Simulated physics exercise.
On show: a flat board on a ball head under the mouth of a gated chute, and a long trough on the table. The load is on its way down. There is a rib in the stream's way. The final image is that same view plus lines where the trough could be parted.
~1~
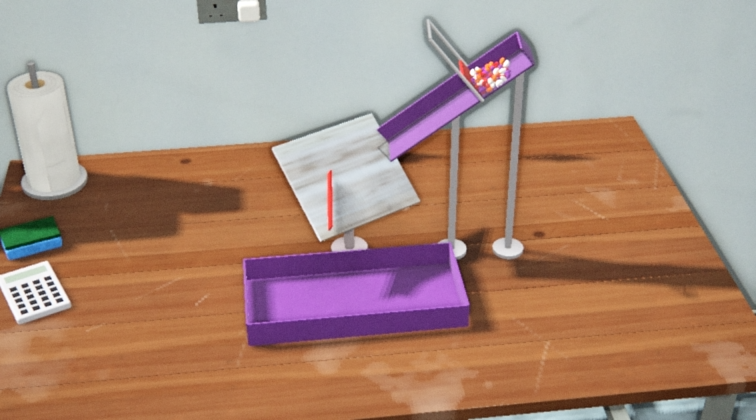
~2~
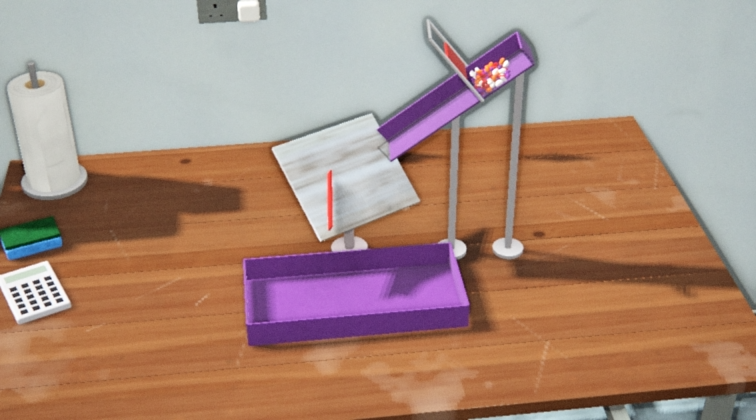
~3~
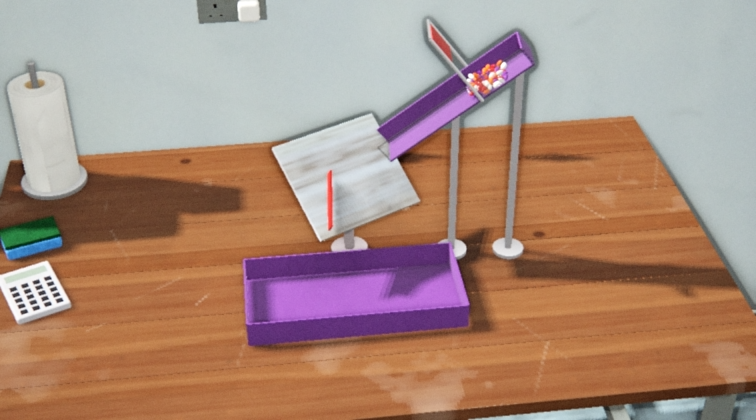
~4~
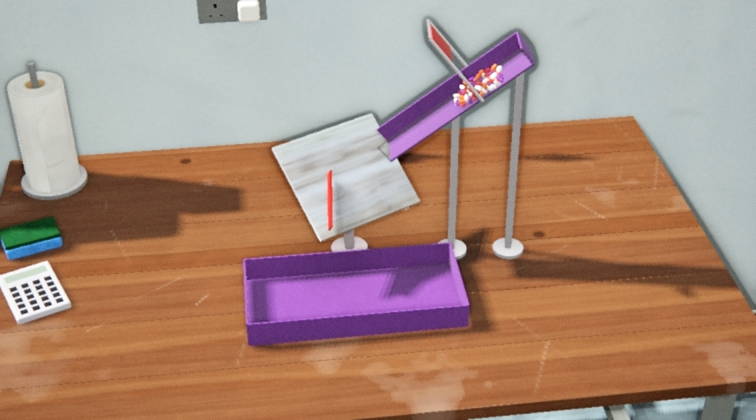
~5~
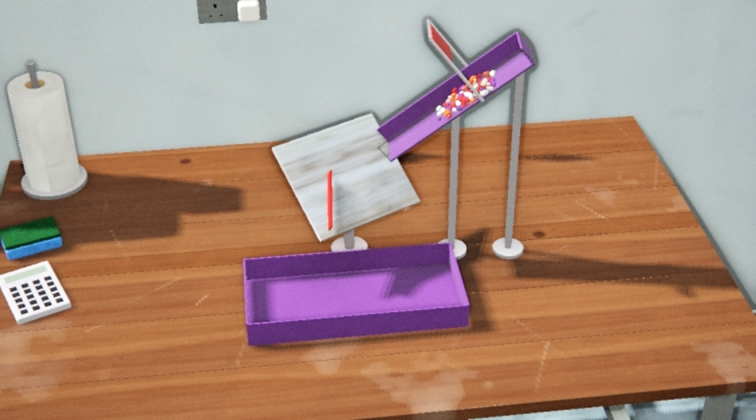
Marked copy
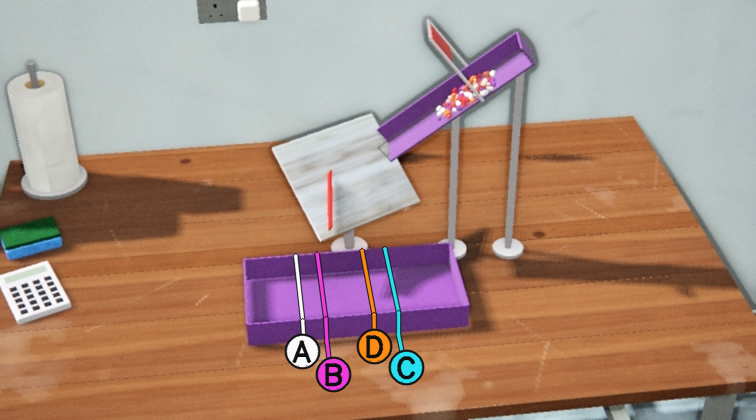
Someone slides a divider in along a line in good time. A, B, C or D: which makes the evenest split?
Best: D.
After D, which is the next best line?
That is line C.
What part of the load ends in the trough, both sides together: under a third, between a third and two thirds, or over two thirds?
It is over two thirds.
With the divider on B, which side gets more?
Right.
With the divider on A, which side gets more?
The right side.
On the marked copy, line A crosses the front rim at (302, 319); line B crosses the front rim at (325, 317); line C crosses the front rim at (398, 311); line D crosses the front rim at (373, 313).
If A is chosen, of what is caught, not one piece on the left of the divider, every piece on the right.
If B is chosen, of what is caught, not one piece on the left of the divider, every piece on the right.
If C is chosen, of what is caught, the larger part on the left of the divider, about a tenth on the right.
If D is chosen, of what is caught, roughly two thirds on the left of the divider, roughly a third on the right.
